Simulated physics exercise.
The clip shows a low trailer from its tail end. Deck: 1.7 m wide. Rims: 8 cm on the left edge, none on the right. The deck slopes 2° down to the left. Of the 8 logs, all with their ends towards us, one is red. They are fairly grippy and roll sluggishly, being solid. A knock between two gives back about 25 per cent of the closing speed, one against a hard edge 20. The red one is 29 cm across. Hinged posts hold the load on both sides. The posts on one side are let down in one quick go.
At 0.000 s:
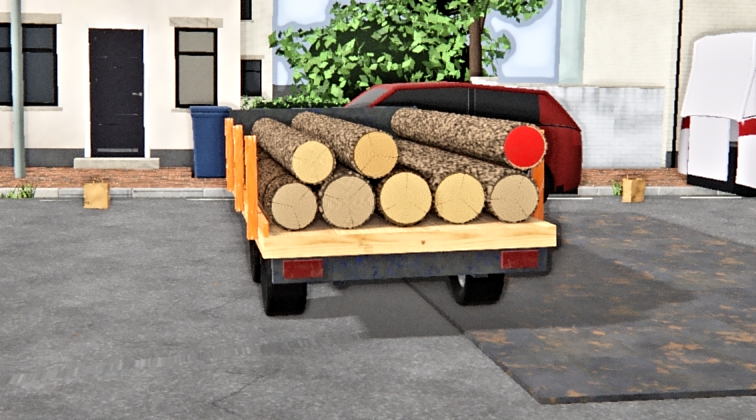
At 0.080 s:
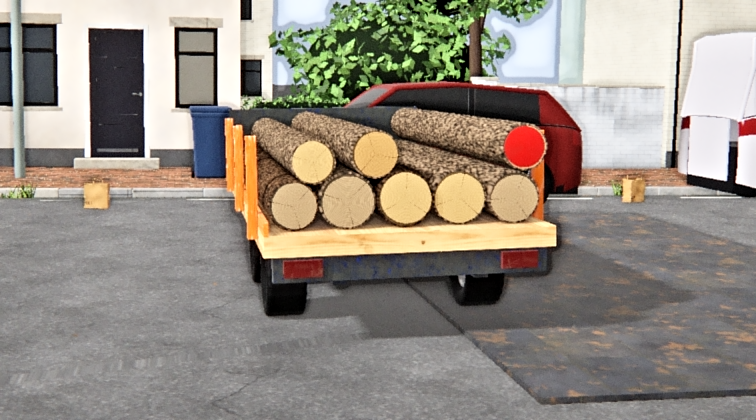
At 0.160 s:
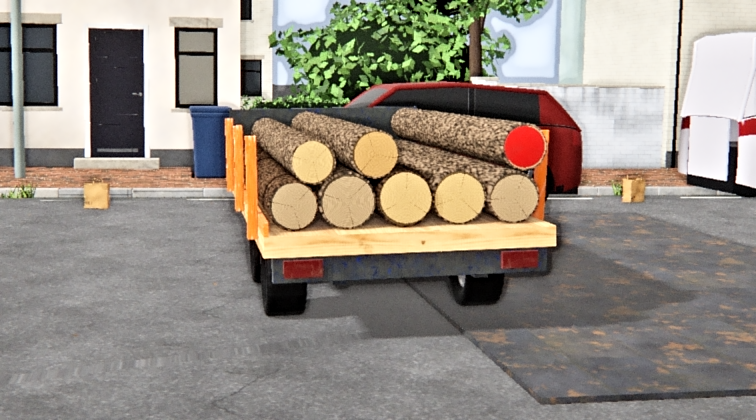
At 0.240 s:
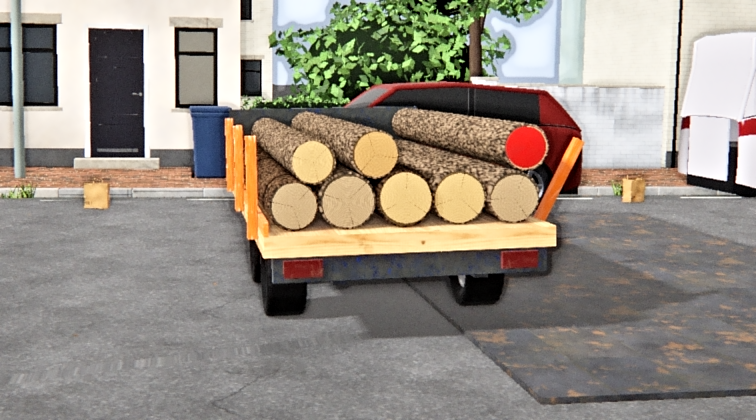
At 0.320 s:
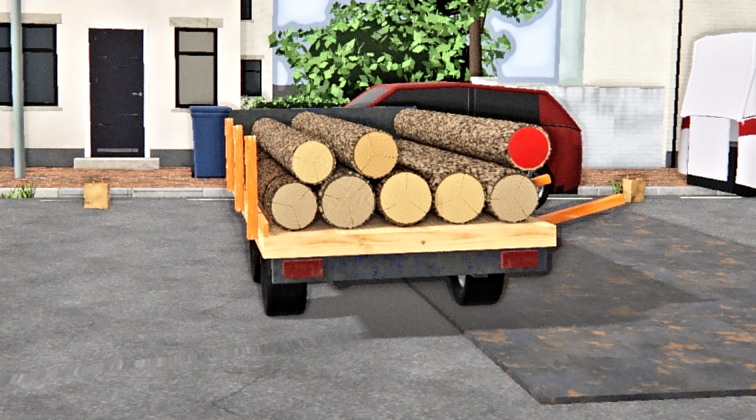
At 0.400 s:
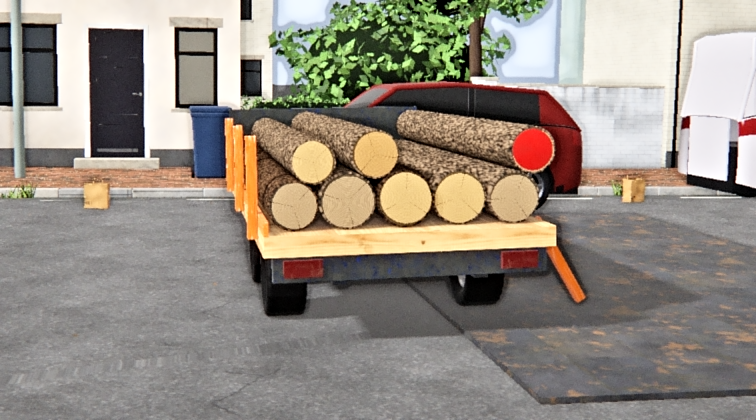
Trailer stacked with eight logs, the orange posts on its right side swinging down as the red-ended log shifts slightly right.
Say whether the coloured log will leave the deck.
The red one ends on the ground.
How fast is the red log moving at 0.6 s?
About 1.0 m/s.
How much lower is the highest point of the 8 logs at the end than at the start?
About 5 cm.
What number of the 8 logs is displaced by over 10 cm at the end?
1 of them.
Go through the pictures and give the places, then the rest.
The first picture shows red at (526, 147); both sides upright; the deck slopes 2° down to the left; 5 of the 8 make up the bottom layer.
The second picture shows red at (526, 147); sides still shut.
The third picture shows red at (526, 147); right posts out by 5°, tip at (543, 136).
The fourth picture shows red at (527, 147); right posts out by 30°, tip at (576, 145).
The fifth picture shows red at (530, 148); right posts out by 75°, tip at (617, 200).
The sixth picture shows red at (534, 150); right posts out by 150°, tip at (577, 294).
After 0.6 s, red is dropping off the right side; 1 gone from the deck.
After 0.7 s, red is dropping off the right side; 1 gone from the deck.
After 0.9 s, red is dropping off the right side; 1 gone from the deck.
At rest (2.8 s), red is on the ground to the right; 1 gone from the deck.
